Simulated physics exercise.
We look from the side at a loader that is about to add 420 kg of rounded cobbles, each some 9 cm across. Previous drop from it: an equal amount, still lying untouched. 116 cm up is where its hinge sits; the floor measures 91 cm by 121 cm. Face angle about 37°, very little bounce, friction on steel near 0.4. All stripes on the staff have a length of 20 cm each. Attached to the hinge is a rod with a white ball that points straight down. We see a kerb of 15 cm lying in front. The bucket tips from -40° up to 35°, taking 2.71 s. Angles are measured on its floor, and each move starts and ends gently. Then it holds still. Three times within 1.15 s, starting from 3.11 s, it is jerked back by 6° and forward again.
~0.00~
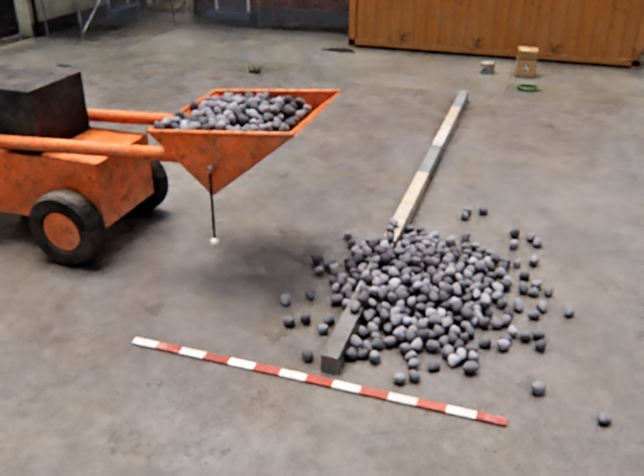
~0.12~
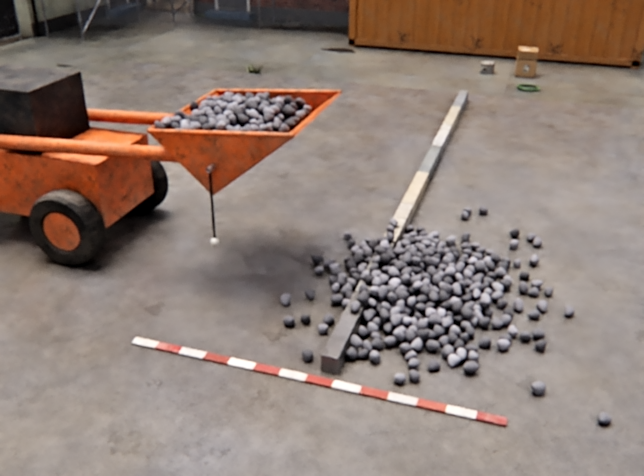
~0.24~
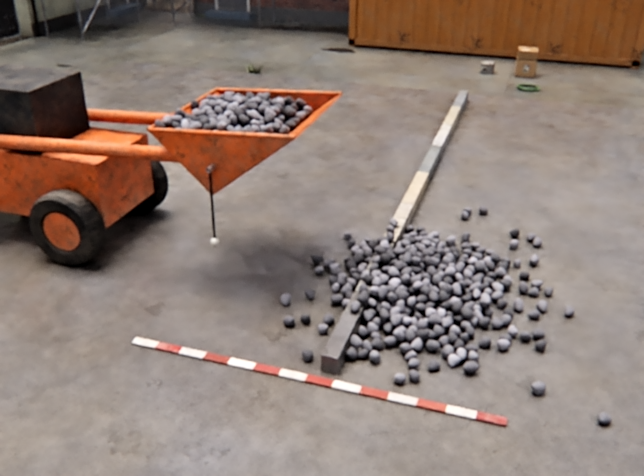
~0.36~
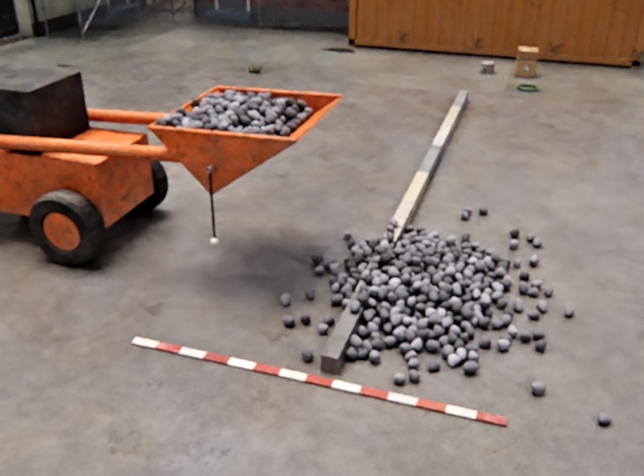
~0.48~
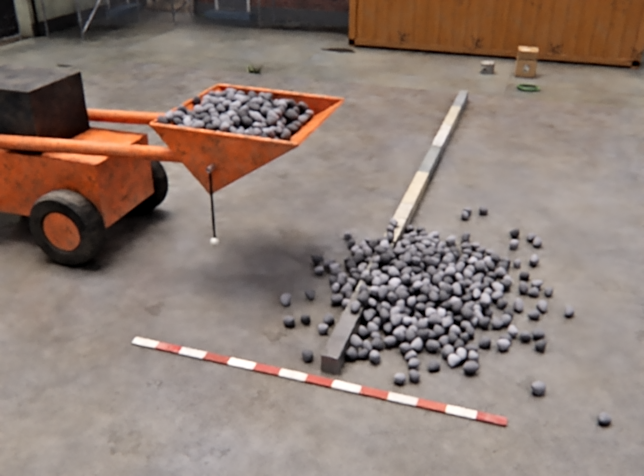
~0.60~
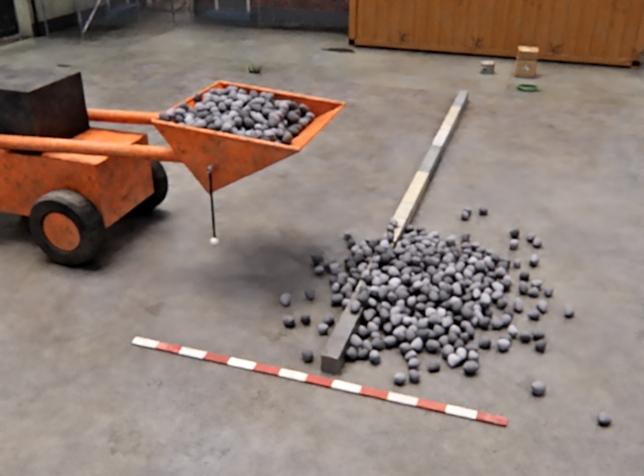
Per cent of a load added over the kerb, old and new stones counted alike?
Some 5 %.
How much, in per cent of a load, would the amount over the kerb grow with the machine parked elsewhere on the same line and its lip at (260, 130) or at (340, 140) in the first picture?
Close to 0 per cent, followed by close to 45 per cent.
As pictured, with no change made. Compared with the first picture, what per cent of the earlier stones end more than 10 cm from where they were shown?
I'd put it at about 0 per cent.
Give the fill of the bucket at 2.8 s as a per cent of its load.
Close to 15 in a hundred is still held.
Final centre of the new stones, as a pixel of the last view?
They end up centred around (338, 263).
After 2.0 s the floor is at 23°; in per cent of one load, 93 in the bucket, 21 on this side of the kerb, 86 over the kerb; the foremost stones are at (586, 340).
After 2.8 s the floor is at 35°; in per cent of one load, 16 in the bucket, 96 on this side of the kerb, 88 over the kerb; the foremost stones are at (586, 340).
After 4.7 s the floor is at 35°; in per cent of one load, 0 in the bucket, 108 on this side of the kerb, 92 over the kerb; the foremost stones are at (586, 340).
After 7.4 s the floor is at 35°; in per cent of one load, 0 in the bucket, 108 on this side of the kerb, 92 over the kerb; the foremost stones are at (586, 340). Net gain over the kerb, 5.
